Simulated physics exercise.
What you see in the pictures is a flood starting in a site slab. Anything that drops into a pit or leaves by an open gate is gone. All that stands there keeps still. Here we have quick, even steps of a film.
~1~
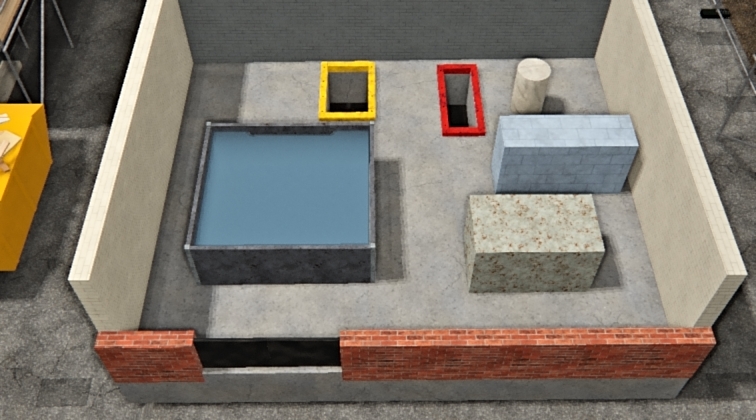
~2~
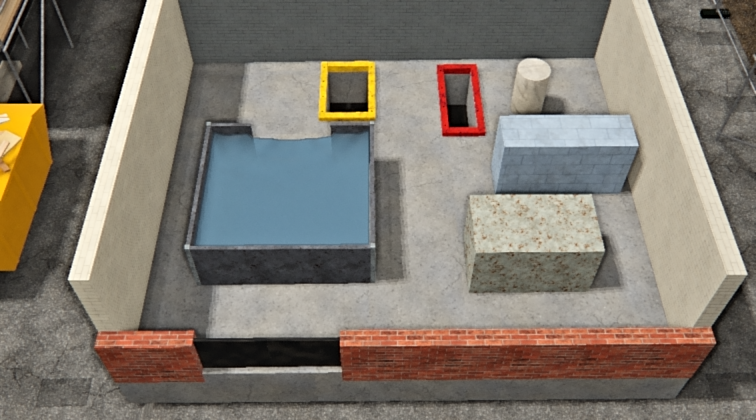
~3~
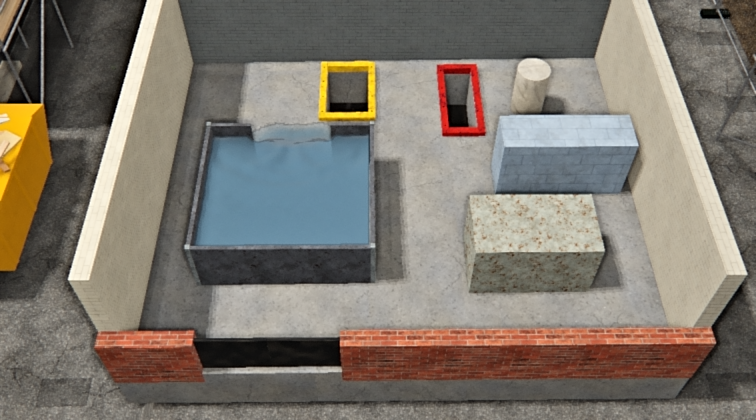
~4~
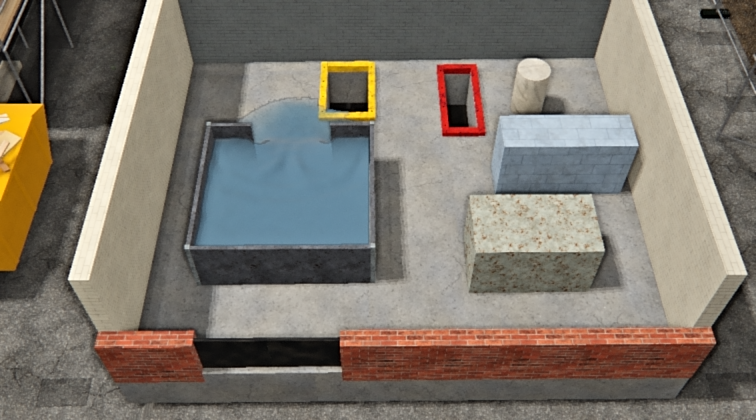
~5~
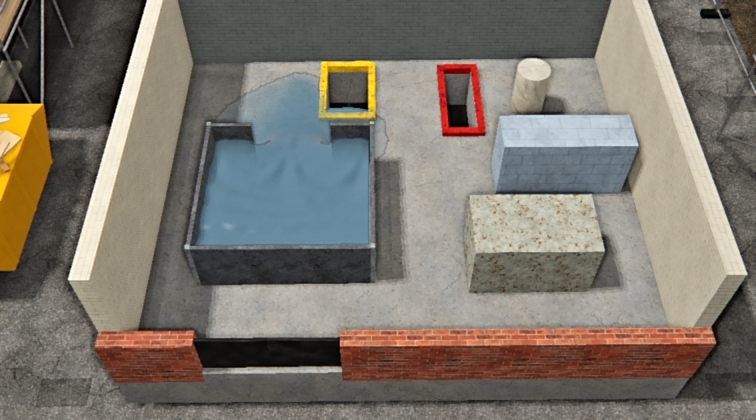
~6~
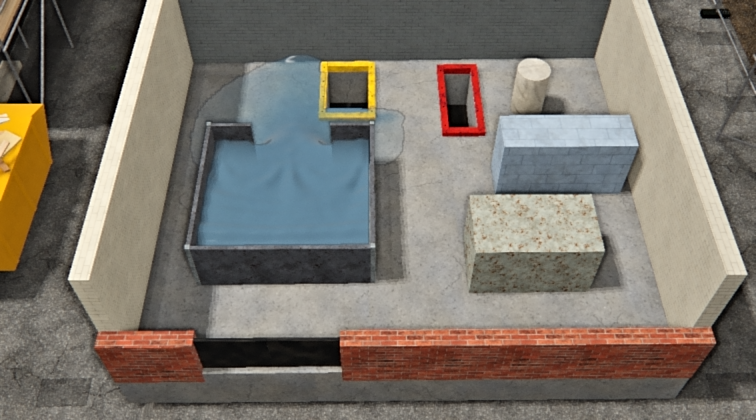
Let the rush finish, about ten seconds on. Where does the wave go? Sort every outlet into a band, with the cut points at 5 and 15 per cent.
Final shares: The gate under 5 %; the red pit under 5 %; the yellow pit over 15 %.
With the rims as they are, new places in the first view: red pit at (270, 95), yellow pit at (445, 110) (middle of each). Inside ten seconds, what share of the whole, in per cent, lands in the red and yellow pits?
Per cent by pit - red: 30 / yellow: 4.
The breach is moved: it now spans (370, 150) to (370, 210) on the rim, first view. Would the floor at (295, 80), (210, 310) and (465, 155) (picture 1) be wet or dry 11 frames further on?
First point spared, second point spared, third point swamped.
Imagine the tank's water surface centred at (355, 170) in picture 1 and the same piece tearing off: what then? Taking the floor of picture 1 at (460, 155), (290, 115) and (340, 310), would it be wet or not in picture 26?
In sequence: Unflooded, next inundated, then unflooded.
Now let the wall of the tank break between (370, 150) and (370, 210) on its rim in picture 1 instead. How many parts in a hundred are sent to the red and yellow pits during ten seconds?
Near enough: Red 8 percent, yellow 0 percent.
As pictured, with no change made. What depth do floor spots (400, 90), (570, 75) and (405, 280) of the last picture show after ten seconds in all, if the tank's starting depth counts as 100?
I'd say close to 6, 6 and 6 percent.
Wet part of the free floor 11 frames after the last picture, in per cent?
My guess is around 25 in a hundred.
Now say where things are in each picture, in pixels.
The first frame shows the open tank at (286, 185) is whole and still.
In the second frame, water pours out on the open tank's far side and has run to a hidden place.
In the third frame, water pours out on the open tank's far side and has run to a hidden place.
In the fourth frame, water pours out on the open tank's far side and has run to (287, 101).
In the fifth frame, the front is at (299, 76), out from the gap on the open tank's far side.
In the sixth frame, water pours out on the open tank's far side and has run to (271, 63).
A moment on, water covers 20 % of the floor; the gate 0 %, the red pit 0 %, the yellow pit 4 %.
Next, water covers 25 % of the floor; the gate 0 %, the red pit 0 %, the yellow pit 9 %.
Then, water covers 45 % of the floor; the gate 0 %, the red pit 1 %, the yellow pit 14 %.
Later, water covers 75 % of the floor; the gate 0 %, the red pit 1 %, the yellow pit 21 %.
In the end, water covers 100 % of the floor; the gate 0 %, the red pit 1 %, the yellow pit 25 %.
